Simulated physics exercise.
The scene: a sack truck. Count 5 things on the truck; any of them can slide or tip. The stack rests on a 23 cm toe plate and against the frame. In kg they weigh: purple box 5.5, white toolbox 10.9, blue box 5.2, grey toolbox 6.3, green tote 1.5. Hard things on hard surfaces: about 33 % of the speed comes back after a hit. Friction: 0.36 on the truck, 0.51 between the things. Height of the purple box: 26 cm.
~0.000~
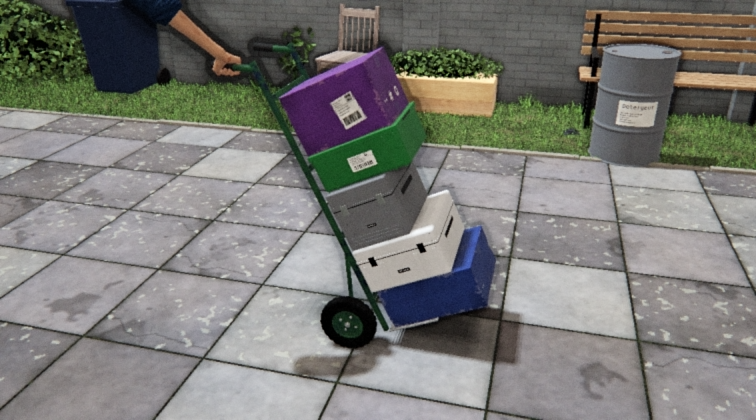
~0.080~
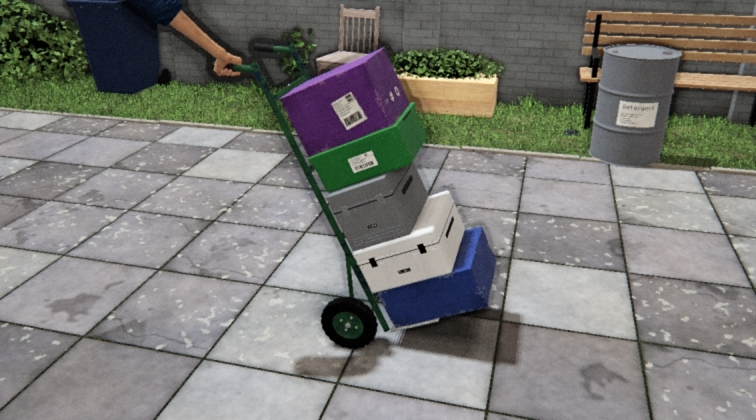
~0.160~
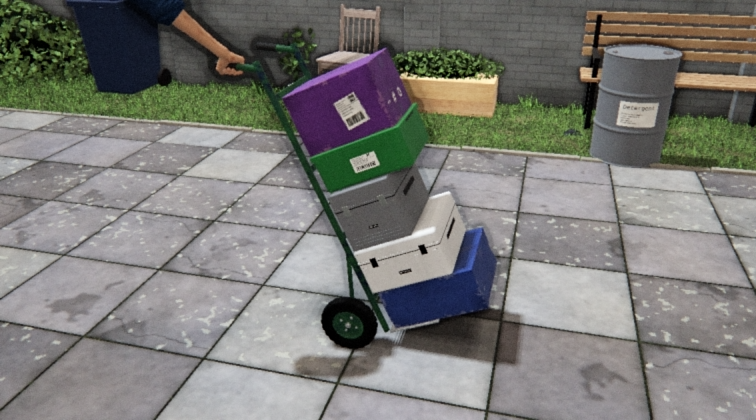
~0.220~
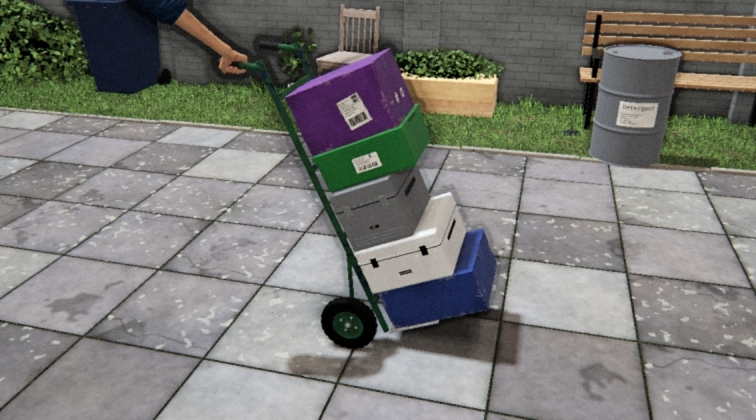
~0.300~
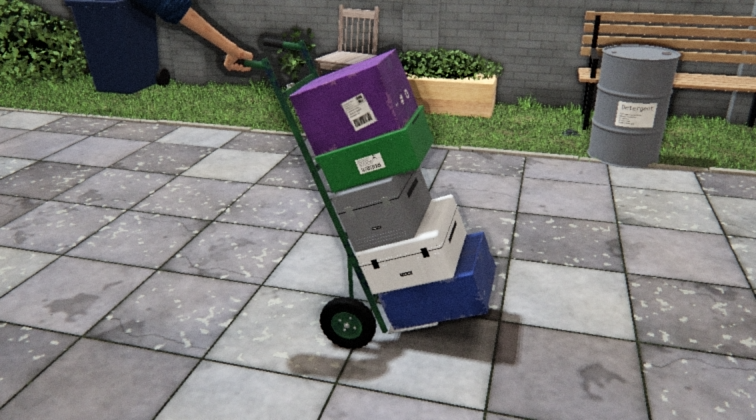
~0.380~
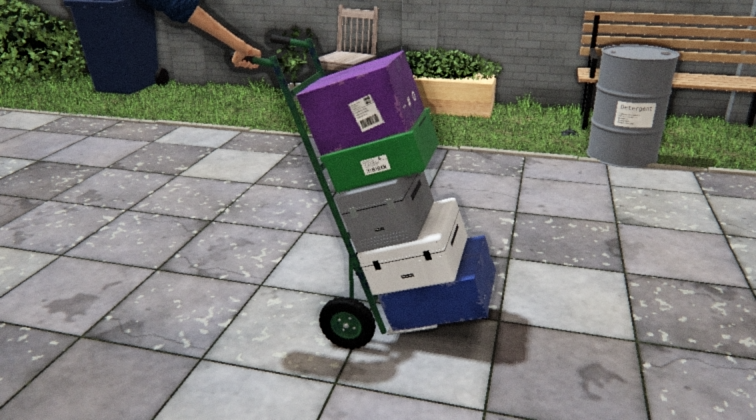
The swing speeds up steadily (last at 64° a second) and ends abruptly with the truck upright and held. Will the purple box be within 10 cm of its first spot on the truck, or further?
The purple box gets shifted.
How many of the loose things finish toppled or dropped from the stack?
That comes to 2.
After 0.98 s, truck upright; purple box tipped 9° from how it sat near (469, 124); green tote tipped 9° from how it sat; grey toolbox tipped 9° from how it sat.
After 1.58 s, truck upright; purple box and green tote now dropped from the stack.
After 1.98 s, truck upright.
At rest (4.1 s), dropped from the stack, purple box and green tote; the other 3 in place, give or take 10 cm. Seen from the same camera at the end, purple box near (611, 326).
